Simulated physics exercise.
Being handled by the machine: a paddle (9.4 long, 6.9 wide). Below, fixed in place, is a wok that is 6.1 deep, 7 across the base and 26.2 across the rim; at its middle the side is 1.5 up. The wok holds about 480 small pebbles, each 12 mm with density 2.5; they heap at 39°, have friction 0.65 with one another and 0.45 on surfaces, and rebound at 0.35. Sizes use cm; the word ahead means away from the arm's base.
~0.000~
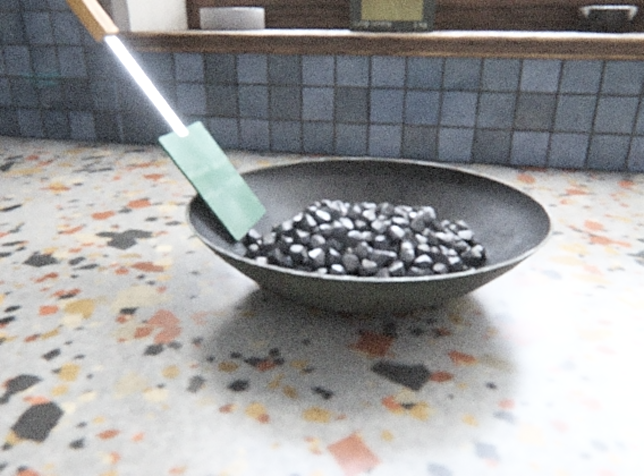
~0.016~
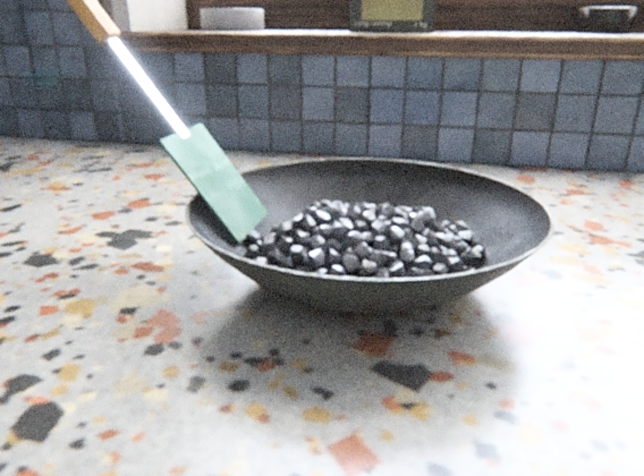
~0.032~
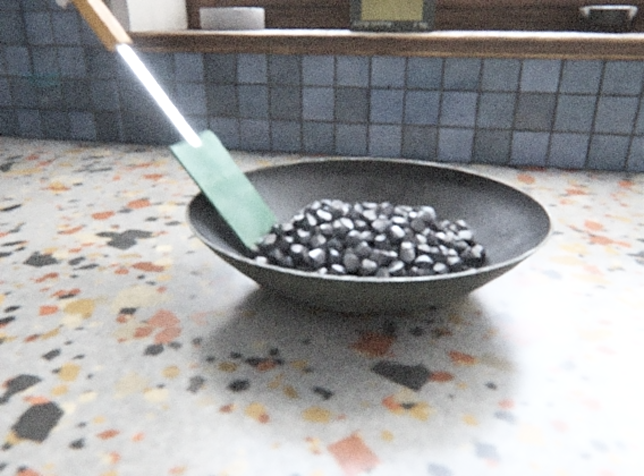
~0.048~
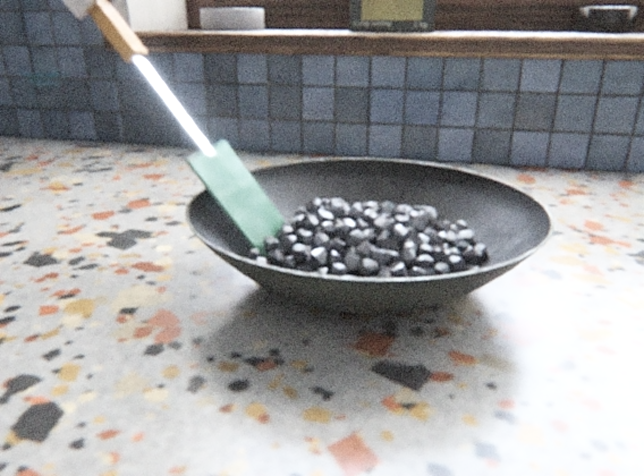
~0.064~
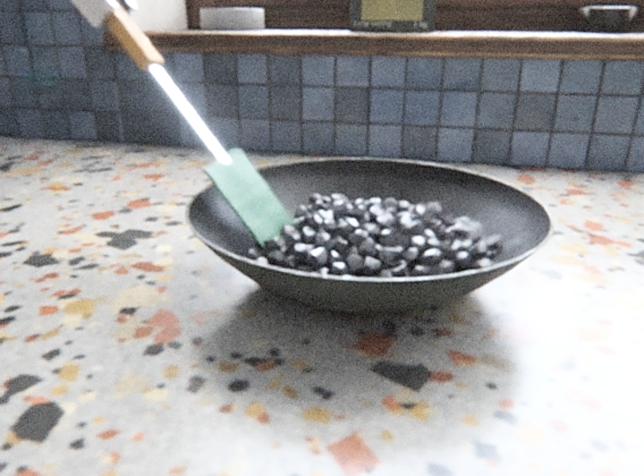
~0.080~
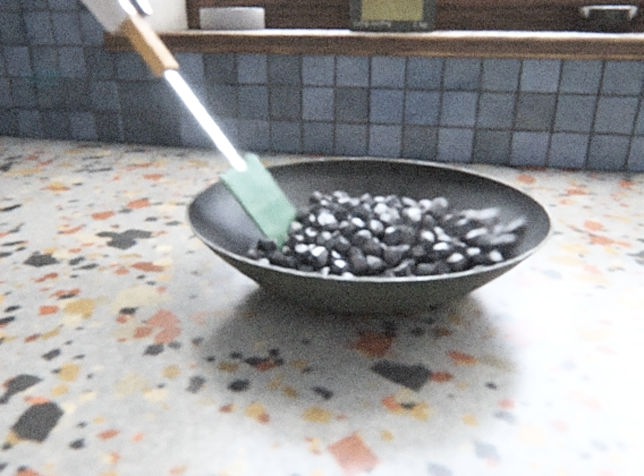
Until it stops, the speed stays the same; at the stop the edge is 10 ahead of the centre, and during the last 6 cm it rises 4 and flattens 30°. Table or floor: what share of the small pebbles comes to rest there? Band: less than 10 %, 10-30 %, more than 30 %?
More than 30 %.
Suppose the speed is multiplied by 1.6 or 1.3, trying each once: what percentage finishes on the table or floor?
50 and 45 %.
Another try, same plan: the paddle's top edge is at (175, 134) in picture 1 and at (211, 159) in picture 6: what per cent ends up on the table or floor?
My guess would be close to 30 per cent.
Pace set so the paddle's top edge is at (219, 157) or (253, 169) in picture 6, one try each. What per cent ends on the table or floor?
First try about 35 %, second try about 45 %.
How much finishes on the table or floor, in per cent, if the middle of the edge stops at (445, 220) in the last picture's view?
I'd put it near 15 per cent.
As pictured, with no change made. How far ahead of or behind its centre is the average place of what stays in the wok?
I'd say it's roughly 3.0 cm toward the front.
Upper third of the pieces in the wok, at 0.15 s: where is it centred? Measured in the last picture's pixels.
I'd point to about (455, 228).
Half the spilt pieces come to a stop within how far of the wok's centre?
24 cm or so.
After 0.15 s, sloping 53°, highest piece 9 above the table; 474 in the wok, 5 on the blade or in flight.
After 0.21 s, sloping 44°, highest piece 9 above the table; 457 in the wok, 22 on the blade or in flight.
After 0.45 s, sloping 23°, highest piece 11 above the table; 283 in the wok, 139 on the table or floor, 57 on the blade or in flight.
After 1.50 s, sloping 23°, highest piece 7 above the table; 283 in the wok, 196 on the table or floor.
In the end, 283 in the wok, 196 on the table or floor. That is 41 % on the table or floor.
